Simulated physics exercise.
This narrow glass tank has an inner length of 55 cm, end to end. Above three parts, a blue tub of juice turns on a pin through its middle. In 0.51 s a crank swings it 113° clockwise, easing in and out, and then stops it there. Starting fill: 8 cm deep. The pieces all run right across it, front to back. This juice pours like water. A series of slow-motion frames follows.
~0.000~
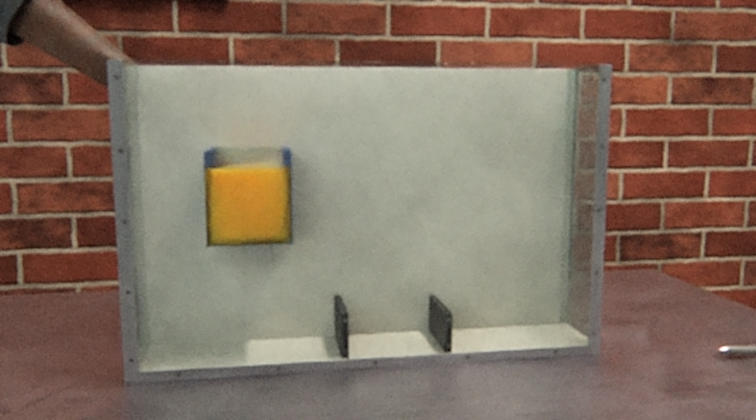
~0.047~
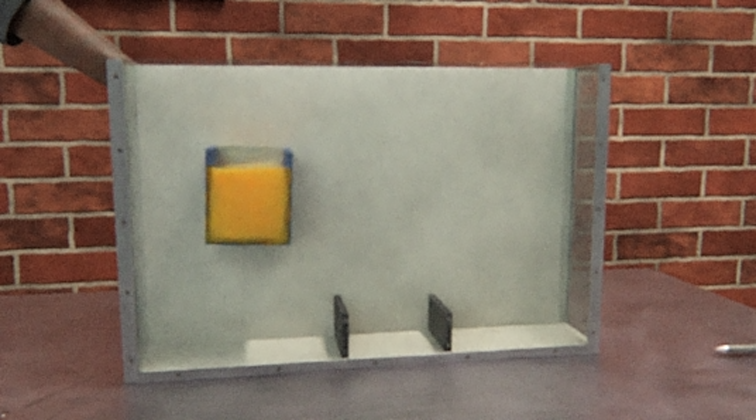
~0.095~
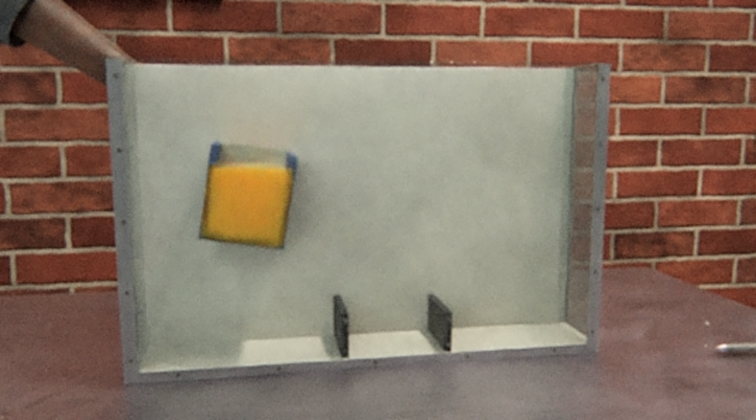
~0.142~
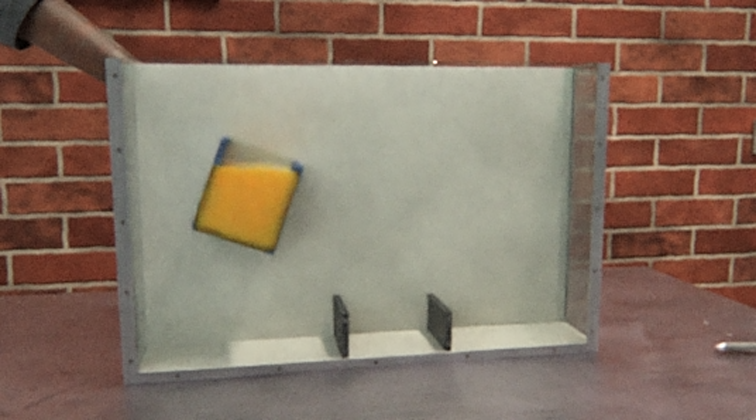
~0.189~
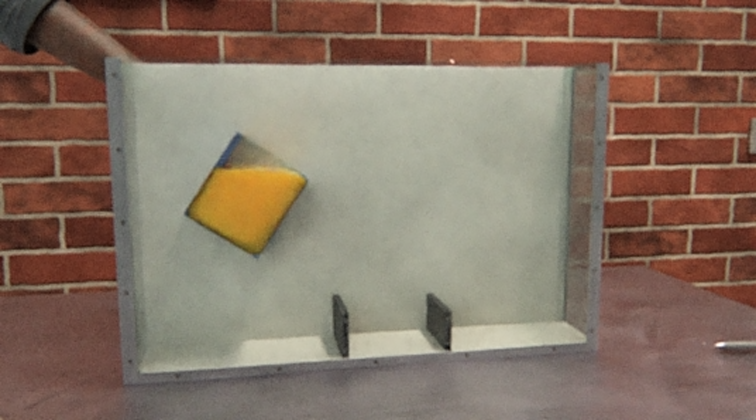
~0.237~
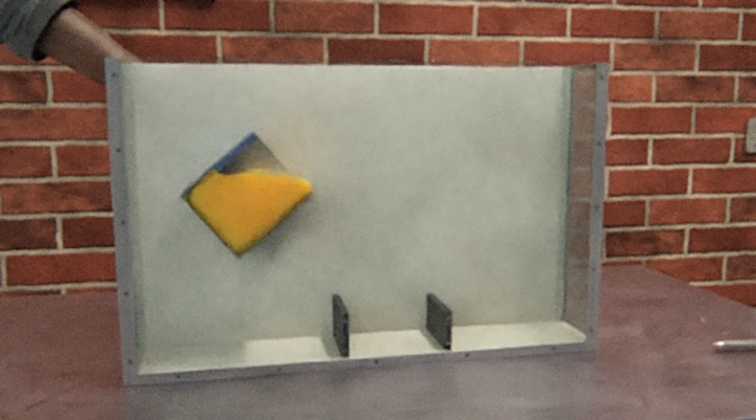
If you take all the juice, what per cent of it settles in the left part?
I expect about 55 percent.
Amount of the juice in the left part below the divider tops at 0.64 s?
Roughly 42 in a hundred.
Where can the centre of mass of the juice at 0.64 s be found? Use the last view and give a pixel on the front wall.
The centre of mass sits near (331, 318) on the front wall.
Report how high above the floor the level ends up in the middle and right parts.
The first one ends at 2.0 cm and the second at 0.0 cm.
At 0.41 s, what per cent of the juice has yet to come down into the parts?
Around 90 %.
After 0.41 s 89 per cent has yet to come down; below, left 0, middle 11, right 0.
After 0.64 s 27 per cent has yet to come down; below, left 43, middle 30, right 0.
After 0.94 s 8 per cent has yet to come down; below, left 49, middle 41, right 2.
In the end the left part holds 56, the middle 41 and the right 2 per cent.
